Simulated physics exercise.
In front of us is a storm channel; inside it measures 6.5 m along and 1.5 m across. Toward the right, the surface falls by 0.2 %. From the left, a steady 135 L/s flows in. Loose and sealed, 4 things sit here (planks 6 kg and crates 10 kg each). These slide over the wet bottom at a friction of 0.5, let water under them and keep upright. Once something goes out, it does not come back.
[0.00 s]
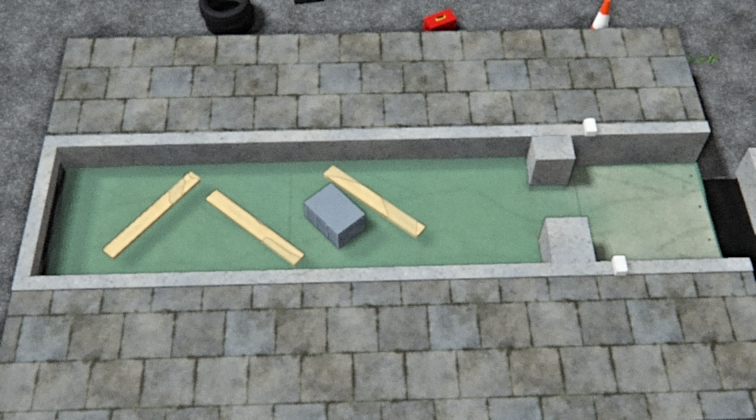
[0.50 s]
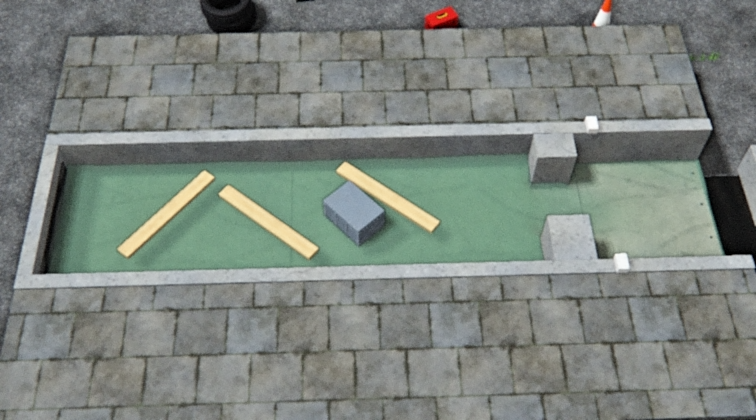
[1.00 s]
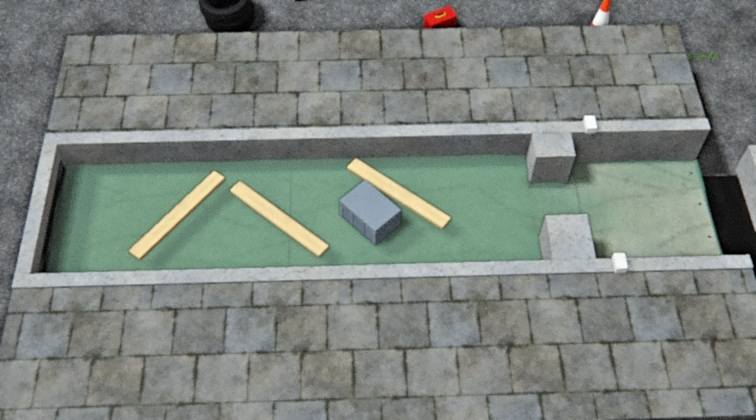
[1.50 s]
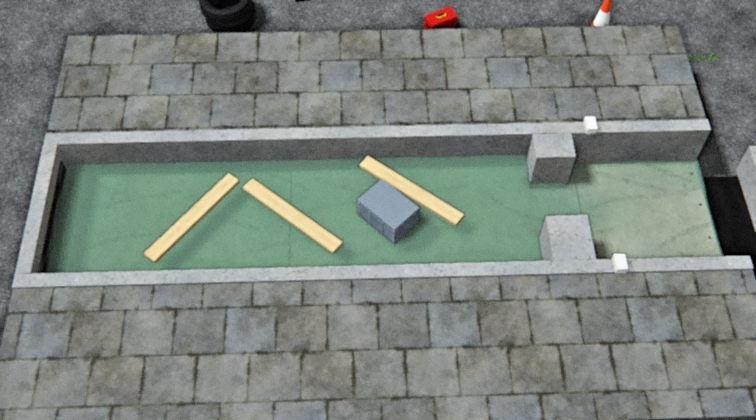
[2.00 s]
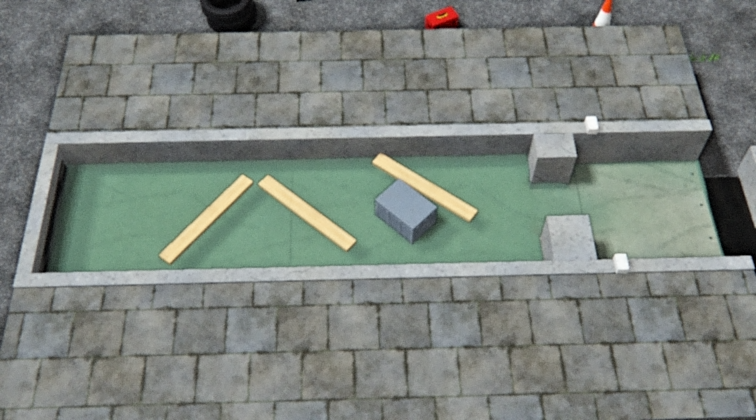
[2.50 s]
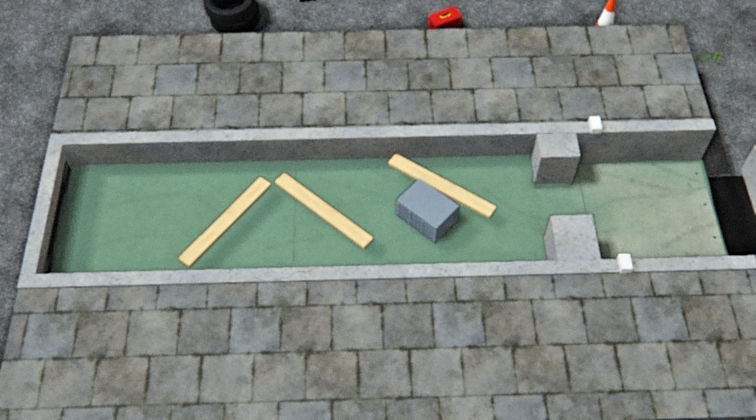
A long concrete-walled channel of shallow green water, set between strips of grey stone paving, is seen from above at an angle, with a tyre, a red object and an orange-and-white cone beyond it. Three pale wooden planks and a blue-grey crate float left of two concrete blocks that narrow the channel. All four drift slowly rightward together, turning little, while the view stays almost still.
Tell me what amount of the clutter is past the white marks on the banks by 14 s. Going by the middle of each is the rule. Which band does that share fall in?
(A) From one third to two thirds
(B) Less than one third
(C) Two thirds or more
Two thirds or more.
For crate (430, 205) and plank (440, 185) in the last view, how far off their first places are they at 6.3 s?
Respectively, washed out and washed out.
After 3.5 s 0 of 4 are over the mark; 4 afloat.
After 6.3 s 2 of 4 are over the mark; 2 afloat.
After 10.0 s 3 of 4 are over the mark; 1 afloat.
After 14.0 s 4 of 4 are over the mark; 0 afloat.
